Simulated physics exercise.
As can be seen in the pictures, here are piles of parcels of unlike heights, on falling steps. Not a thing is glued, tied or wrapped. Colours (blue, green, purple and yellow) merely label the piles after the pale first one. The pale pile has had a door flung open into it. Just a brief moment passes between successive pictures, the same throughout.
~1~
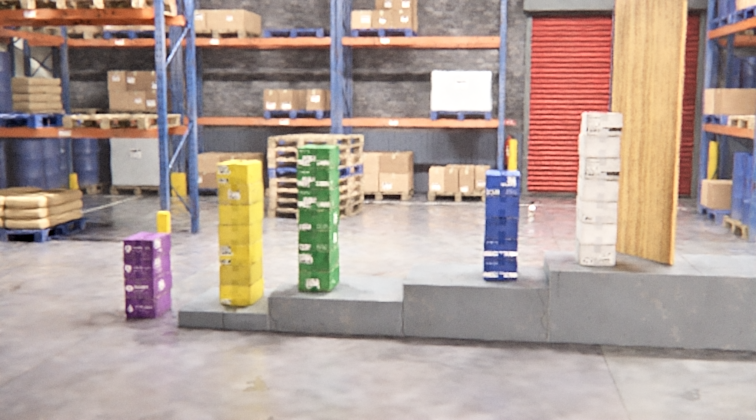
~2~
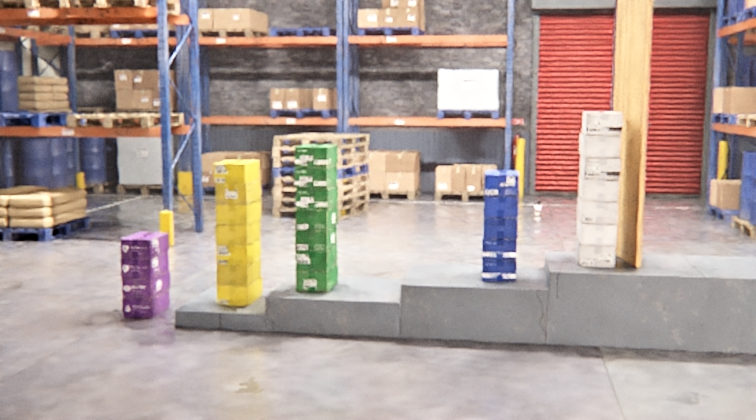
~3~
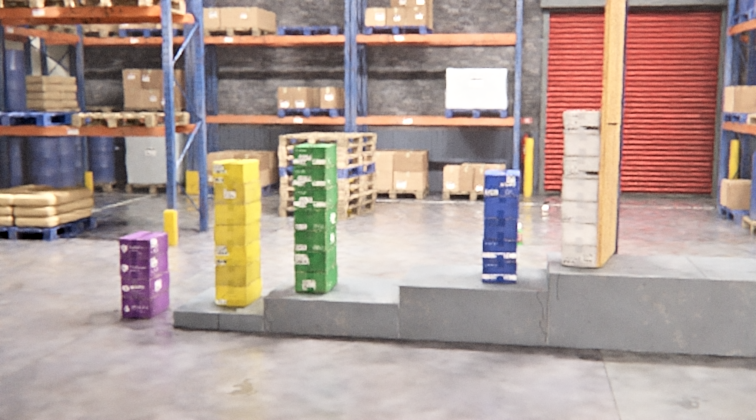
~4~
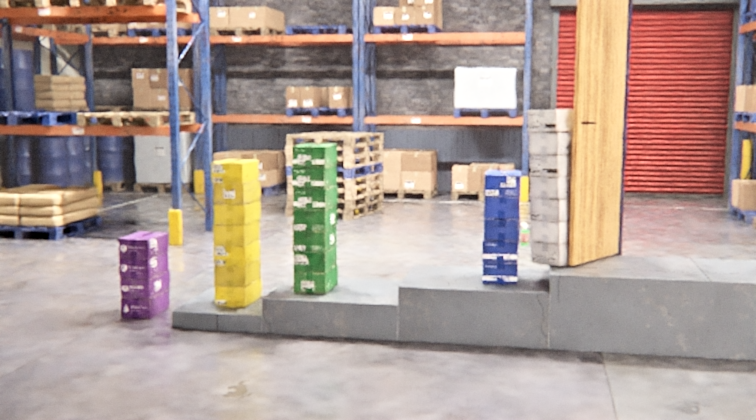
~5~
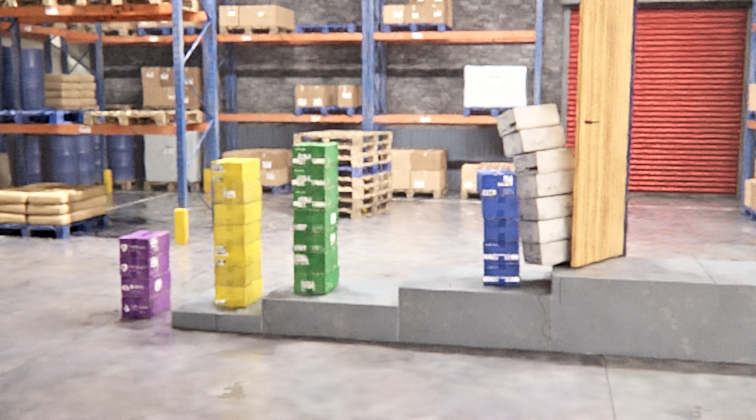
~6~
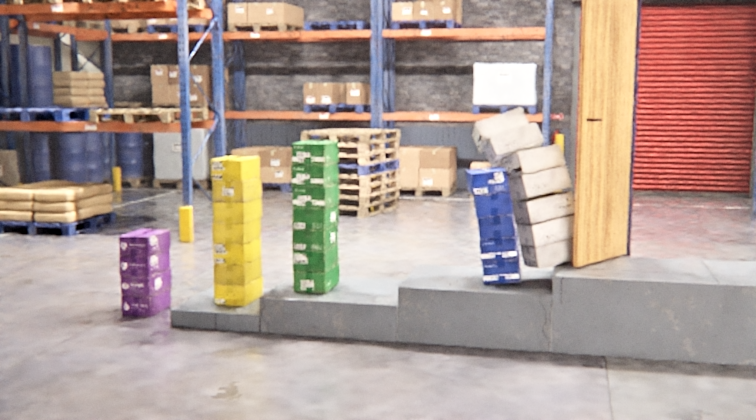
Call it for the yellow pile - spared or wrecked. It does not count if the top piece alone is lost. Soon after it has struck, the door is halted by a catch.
The yellow pile is spared.
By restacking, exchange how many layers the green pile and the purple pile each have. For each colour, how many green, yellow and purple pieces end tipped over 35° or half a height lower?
Green 0, yellow 0, purple 0.
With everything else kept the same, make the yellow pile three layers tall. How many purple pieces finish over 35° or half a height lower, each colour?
Purple count: 0.
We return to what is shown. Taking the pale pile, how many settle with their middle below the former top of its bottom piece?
6.
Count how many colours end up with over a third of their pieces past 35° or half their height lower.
1.
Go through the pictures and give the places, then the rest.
In the first picture (each place is the centre of the face we see best; the camera moves round a little), door edge (684, 39) swinging in; top yellow parcel (232, 174); top green parcel (314, 158); the others all in place.
Door edge (649, 36) swinging in; top yellow parcel (229, 174), in the second picture.
Door edge (607, 34) past square; top yellow parcel (228, 173), in the third picture.
Door edge (579, 33) past square; top yellow parcel (227, 173), in the fourth picture.
Door edge (582, 31) past square, top of the pale pile leaning clearly; top yellow parcel (227, 173); top blue parcel (499, 185) moved half its height; 3 have shifted, in the fifth picture.
Door edge (584, 28) past square, top of the pale pile leaning well over; top yellow parcel (226, 171); top blue parcel (490, 183) tilted a little; 5 have shifted, in the sixth picture.
Just after the last frame, 2 of the pale pile down; none of the 7 yellow parcels down (0 of 23 in all colours); top yellow parcel unmoved; top blue parcel tilted well over, half its height lower.
A moment on, 5 of the pale pile down; none of the 7 yellow parcels down (4 of 23 in all colours); top yellow parcel unmoved; top blue parcel on its side.
When it is over, 5 of the pale pile down; none of the 7 yellow parcels down (4 of 23 in all colours); top yellow parcel unmoved; top blue parcel upside down. In pixels of the last frame, middles, top yellow parcel near (236, 168), top blue parcel near (348, 281).
